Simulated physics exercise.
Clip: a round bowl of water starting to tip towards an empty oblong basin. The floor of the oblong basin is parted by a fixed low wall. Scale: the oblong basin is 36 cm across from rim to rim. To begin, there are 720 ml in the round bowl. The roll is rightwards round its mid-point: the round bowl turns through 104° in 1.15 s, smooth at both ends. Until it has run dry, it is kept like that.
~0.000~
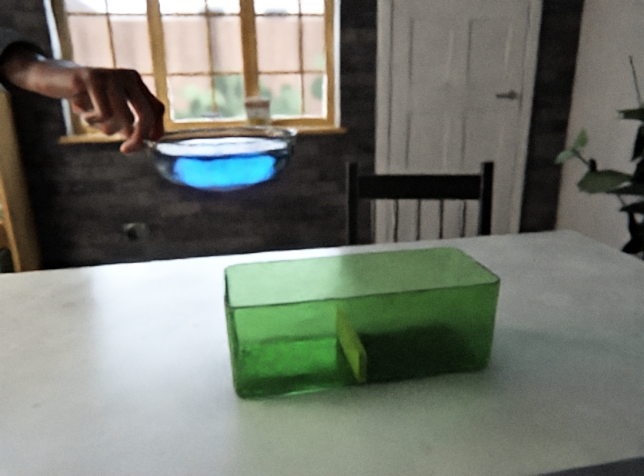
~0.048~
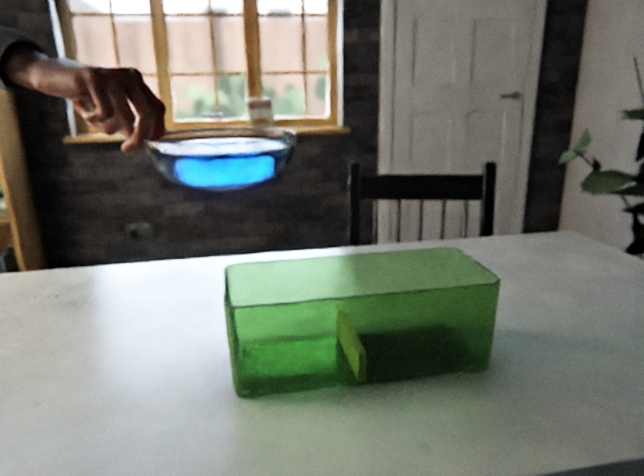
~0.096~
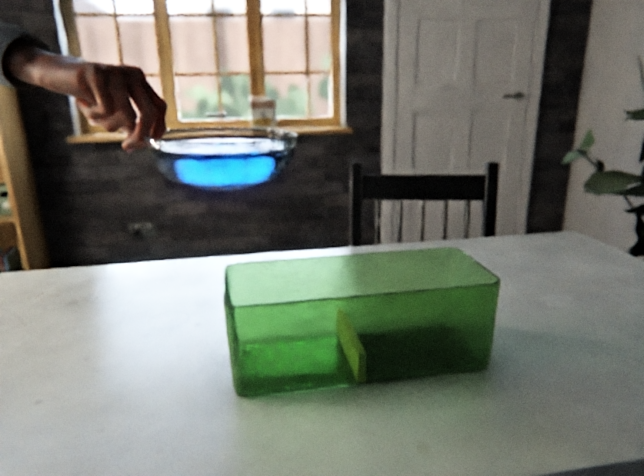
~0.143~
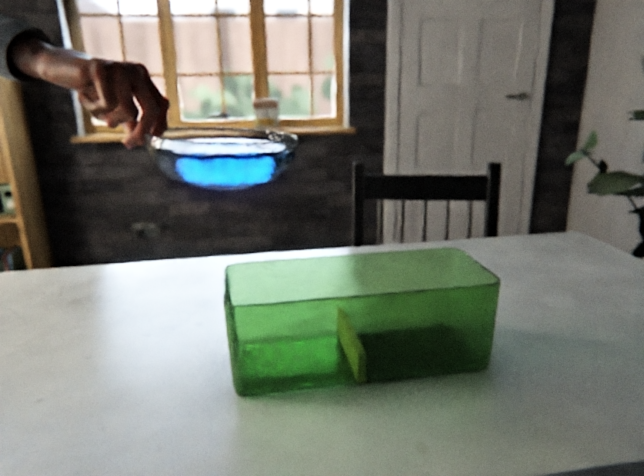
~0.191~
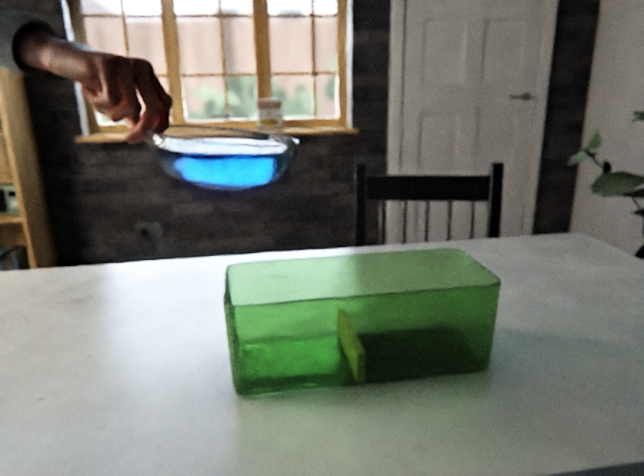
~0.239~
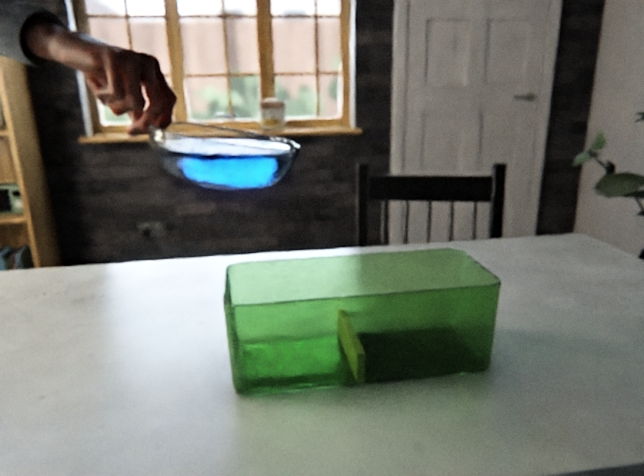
In the video, a hand holds a round glass bowl of bright blue liquid above a white table, near an empty green oblong basin with a low dividing wall. The bowl slowly tilts slightly to the right.
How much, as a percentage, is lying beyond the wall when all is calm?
Around 50 per cent lies beyond the wall.
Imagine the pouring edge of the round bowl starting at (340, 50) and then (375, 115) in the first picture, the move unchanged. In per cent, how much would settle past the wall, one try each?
Respectively 85 and 90 %.
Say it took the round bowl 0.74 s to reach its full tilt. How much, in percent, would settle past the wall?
In that case, roughly 45 per cent.
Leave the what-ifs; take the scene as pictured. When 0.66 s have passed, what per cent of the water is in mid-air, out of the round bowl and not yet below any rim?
About 46 per cent.
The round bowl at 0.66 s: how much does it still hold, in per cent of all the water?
About 30 percent.
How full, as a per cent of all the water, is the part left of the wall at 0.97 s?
I'd put it near 46 percent.
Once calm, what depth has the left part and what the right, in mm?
Some 16 mm on the left and some 14 mm on the right.
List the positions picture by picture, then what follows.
Tilt 0°; pouring edge (295, 134); surface from (150, 150) to (291, 144); the oblong basin's rim runs from (225, 286) to (478, 264); the wall's top is at (350, 330), in the first picture.
Tilt 0°; pouring edge (295, 134); surface from (151, 150) to (291, 144), in the second picture.
Tilt 2°; pouring edge (295, 136); surface from (151, 148) to (291, 146), in the third picture.
Tilt 4°; pouring edge (296, 139); surface from (153, 148) to (292, 147), in the fourth picture.
Tilt 7°; pouring edge (297, 143); surface from (155, 147) to (293, 148), in the fifth picture.
Tilt 11°; pouring edge (298, 148); surface from (157, 146) to (295, 148), in the sixth picture.
After 0.66 s the tilt is 64° and 30 per cent is still to pour, 8 is left of the wall and 17 right of it.
After 0.97 s the tilt is 98° and 1 per cent is still to pour, 46 is left of the wall and 49 right of it.
After 1.30 s the tilt is 104° and 0 per cent is still to pour, 50 is left of the wall and 50 right of it.
After 1.65 s the tilt is 104° and 0 per cent is still to pour, 50 is left of the wall and 50 right of it.
In the end 50 per cent lies left of the wall, 50 right of it and 1 outside.
